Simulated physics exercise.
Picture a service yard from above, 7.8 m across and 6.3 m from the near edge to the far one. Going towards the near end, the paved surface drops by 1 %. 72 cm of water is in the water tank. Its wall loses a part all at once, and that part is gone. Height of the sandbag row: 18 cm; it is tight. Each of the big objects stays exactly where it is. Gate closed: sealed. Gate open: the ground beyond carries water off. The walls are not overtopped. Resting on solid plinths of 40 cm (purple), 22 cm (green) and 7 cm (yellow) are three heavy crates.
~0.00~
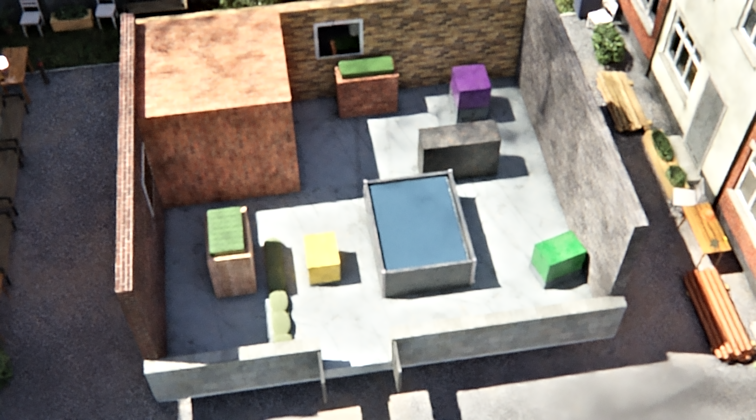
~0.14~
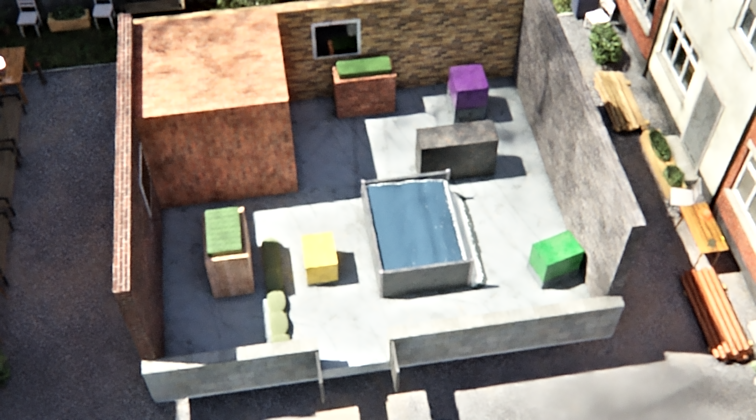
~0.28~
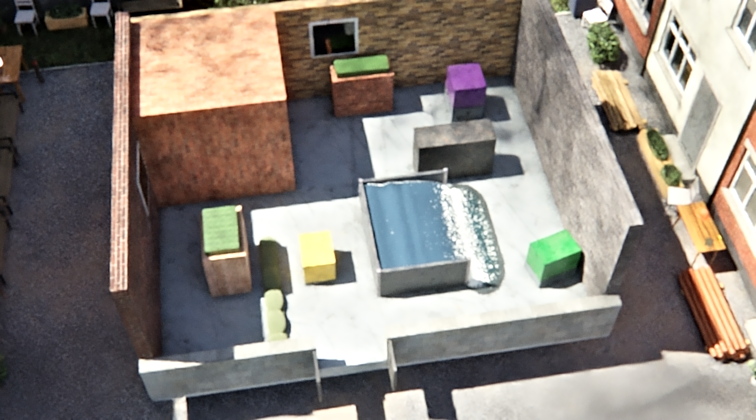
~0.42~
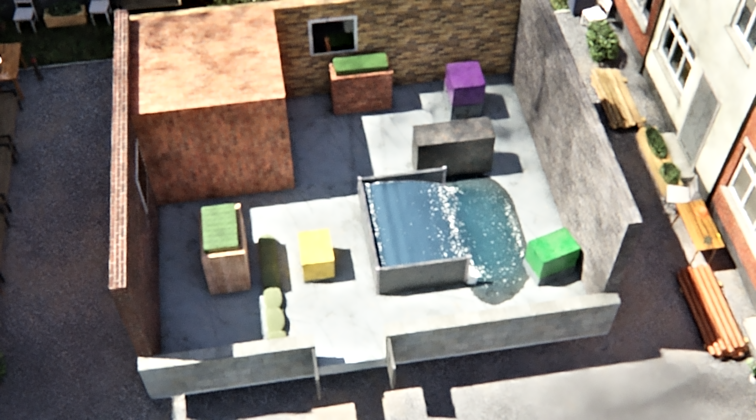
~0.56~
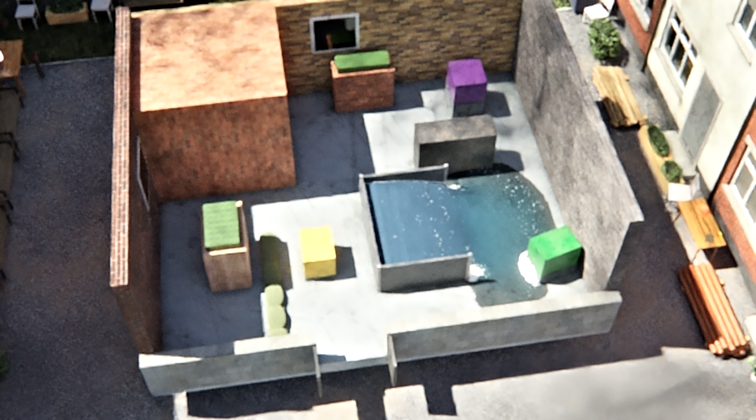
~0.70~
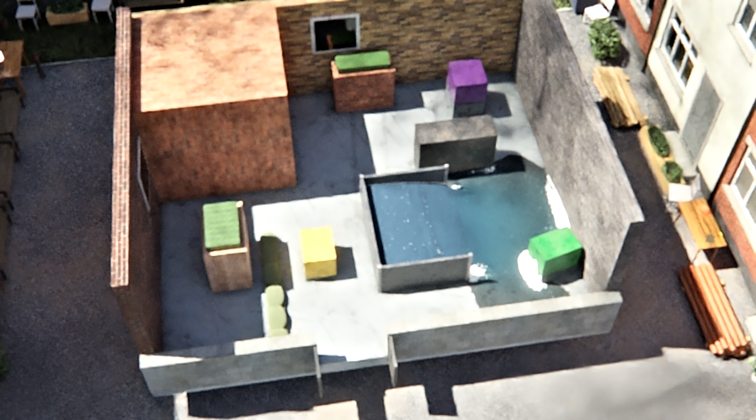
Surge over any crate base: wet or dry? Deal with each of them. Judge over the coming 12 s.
Purple crate dry; green crate wet; yellow crate wet.
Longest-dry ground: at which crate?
The yellow one.
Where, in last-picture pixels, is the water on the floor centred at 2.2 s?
I'd say somewhere around (500, 221).
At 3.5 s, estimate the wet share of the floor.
Close to 50 in a hundred parts are wet.
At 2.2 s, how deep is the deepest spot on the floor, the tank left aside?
About 38 cm at most.
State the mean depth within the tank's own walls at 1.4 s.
Depth, averaged: Around 29 centimetres.
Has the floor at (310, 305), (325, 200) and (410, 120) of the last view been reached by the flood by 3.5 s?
Going through the three points: Not yet touched, then not yet touched, then awash.
After 1.4 s water covers 20 % of the floor and is deepest (52 cm) near (566, 235); purple plinth not reached, green plinth reached, yellow plinth not reached.
After 2.2 s water covers 30 % of the floor and is deepest (38 cm) near (560, 243); purple plinth reached, green plinth reached, yellow plinth not reached.
After 3.5 s water covers 50 % of the floor and is deepest (32 cm) near (518, 95); purple plinth reached, green plinth reached, yellow plinth not reached.
After 7.0 s water covers 85 % of the floor and is deepest (13 cm) near (323, 243); purple plinth reached, green plinth reached, yellow plinth reached.
After 12.0 s water covers 95 % of the floor and is deepest (12 cm) near (594, 314); highest at the purple plinth 25 cm, highest at the green plinth 42 cm, highest at the yellow plinth 13 cm.
